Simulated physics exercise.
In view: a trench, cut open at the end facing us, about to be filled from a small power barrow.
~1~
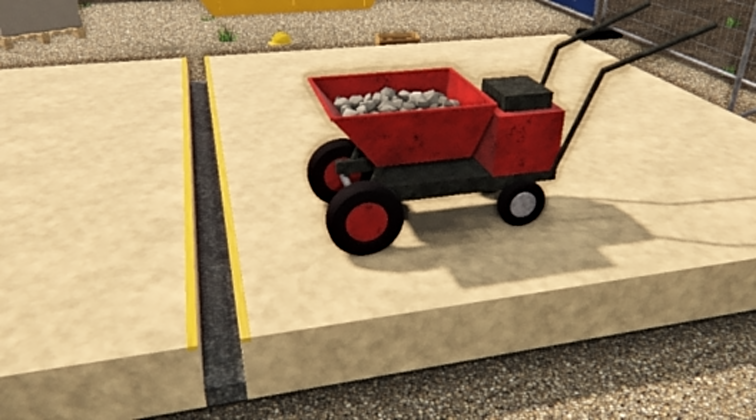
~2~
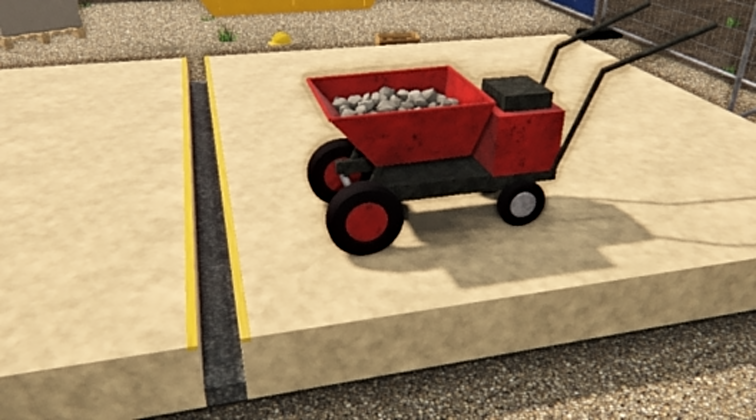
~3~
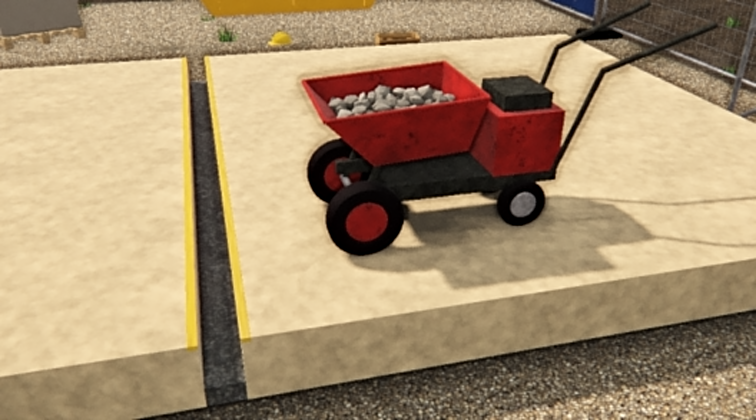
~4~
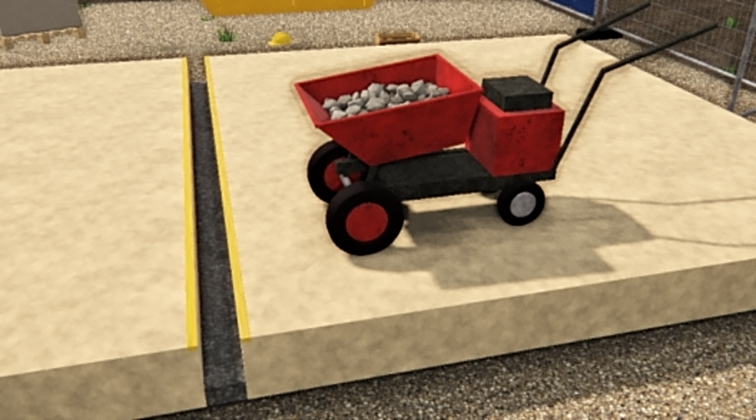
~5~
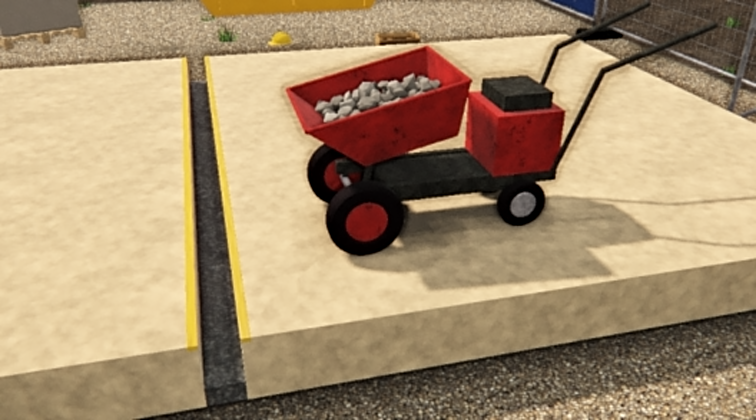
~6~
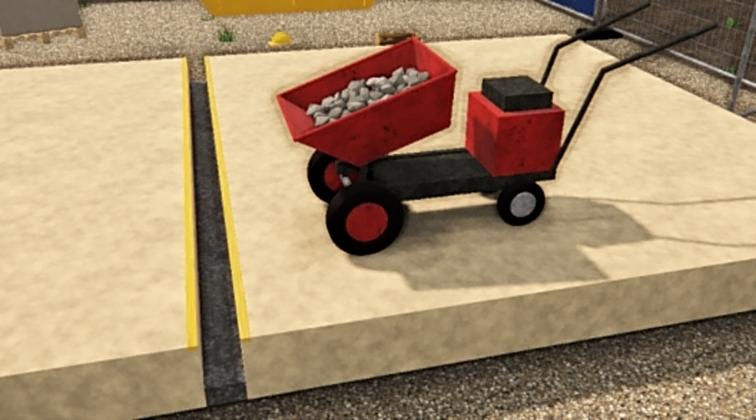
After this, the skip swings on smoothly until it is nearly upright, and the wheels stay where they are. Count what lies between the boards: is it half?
In the trench: The larger part.
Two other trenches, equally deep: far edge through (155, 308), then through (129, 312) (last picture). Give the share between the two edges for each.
First some 100, then 100 per cent.
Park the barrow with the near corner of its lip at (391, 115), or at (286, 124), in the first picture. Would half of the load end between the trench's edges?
One: Under half. Two: Under half.
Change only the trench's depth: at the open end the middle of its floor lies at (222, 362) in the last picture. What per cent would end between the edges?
Some 60 per cent.
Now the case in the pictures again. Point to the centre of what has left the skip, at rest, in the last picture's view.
Around (213, 261).
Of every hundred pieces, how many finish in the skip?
Some 0 per cent.
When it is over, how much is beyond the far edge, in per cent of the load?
About 10 per cent.
Shortly afterwards, skip tipped steeply; the whole lot in the skip.
Next, skip tipped right over; the bulk in the skip; a little short of the trench; a little in or heaped over the trench; only a few falling.
Some moments later, skip tipped right over; a little in the skip; a little short of the trench; the bulk in or heaped over the trench; a little beyond it.
In the end, skip tipped right over; a little short of the trench; the bulk in or heaped over the trench; a little beyond it.
